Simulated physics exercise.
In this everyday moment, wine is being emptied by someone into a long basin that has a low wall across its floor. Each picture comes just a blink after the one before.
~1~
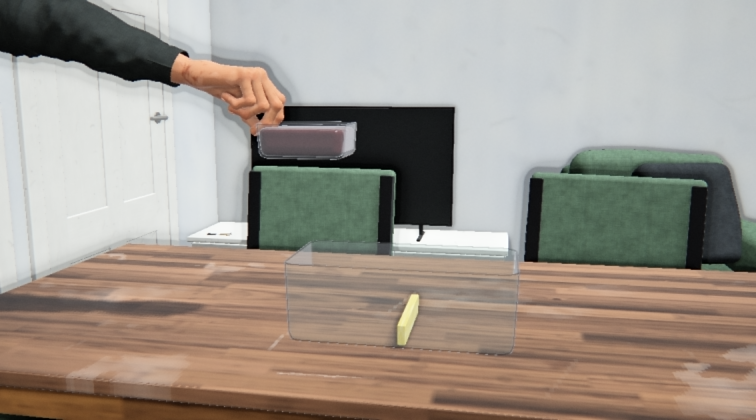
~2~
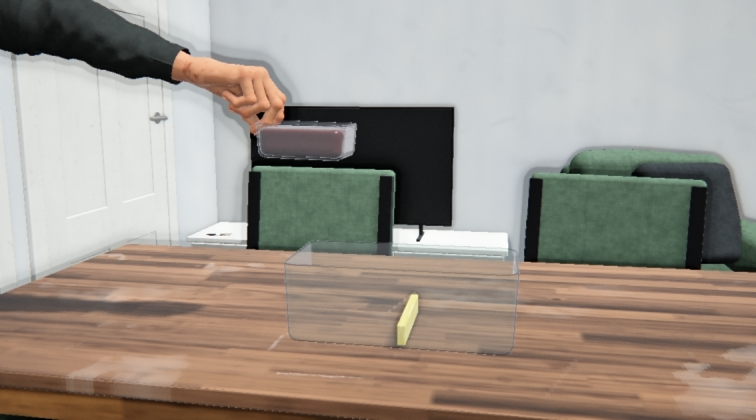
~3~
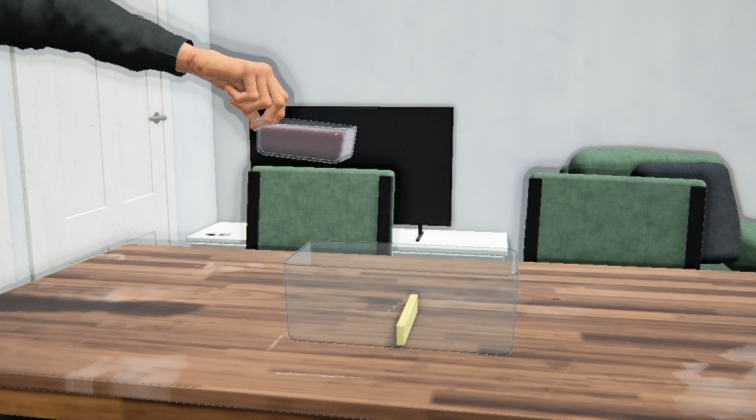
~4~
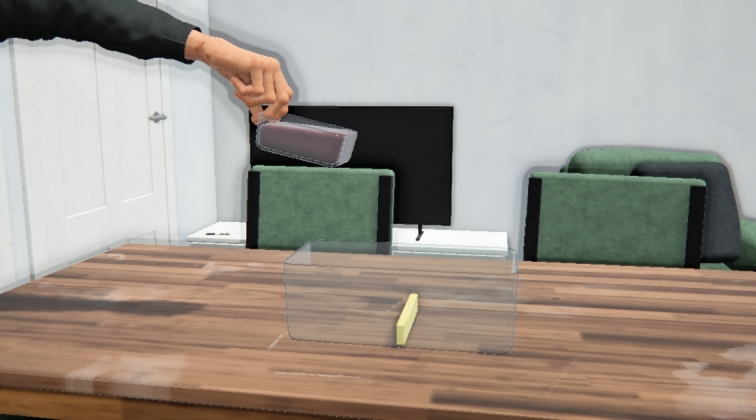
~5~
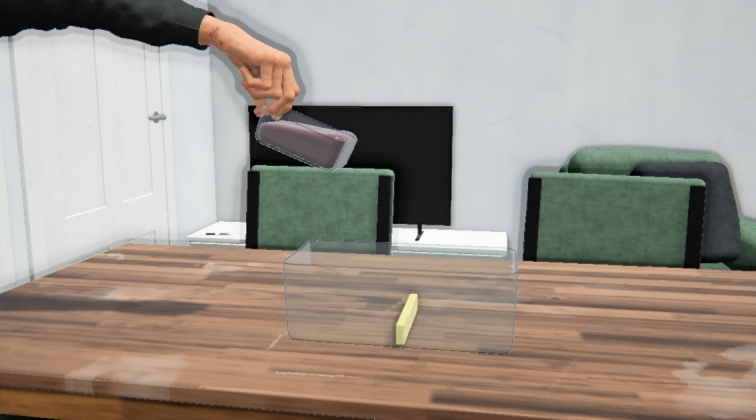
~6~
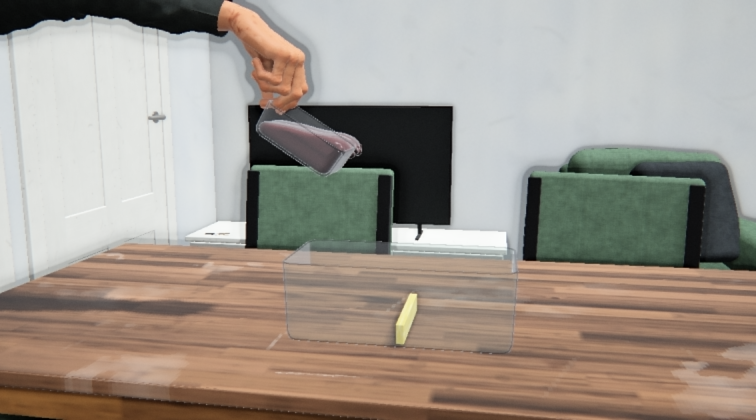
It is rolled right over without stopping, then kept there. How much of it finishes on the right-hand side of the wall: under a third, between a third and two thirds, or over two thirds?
Lowest of three bands.
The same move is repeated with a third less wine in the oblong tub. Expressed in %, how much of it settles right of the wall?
Some 10 parts in a hundred, give or take.
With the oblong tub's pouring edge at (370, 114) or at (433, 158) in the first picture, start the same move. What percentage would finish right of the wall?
The first gives 60 %, the second 80 %.
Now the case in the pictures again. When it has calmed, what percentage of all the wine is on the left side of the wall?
Close to 75 per cent.
A moment on, the oblong tub is tipped on its side and 6 per cent is still to pour, 37 is left of the wall and 3 right of it.
Next, the oblong tub is tipped right over and 1 per cent is still to pour, 80 is left of the wall and 16 right of it.
Then the oblong tub is tipped right over and 0 per cent is still to pour, 75 is left of the wall and 20 right of it.
Later the oblong tub is tipped right over and 0 per cent is still to pour, 75 is left of the wall and 21 right of it.
Finally, 75 per cent lies left of the wall, 21 right of it and 4 outside.
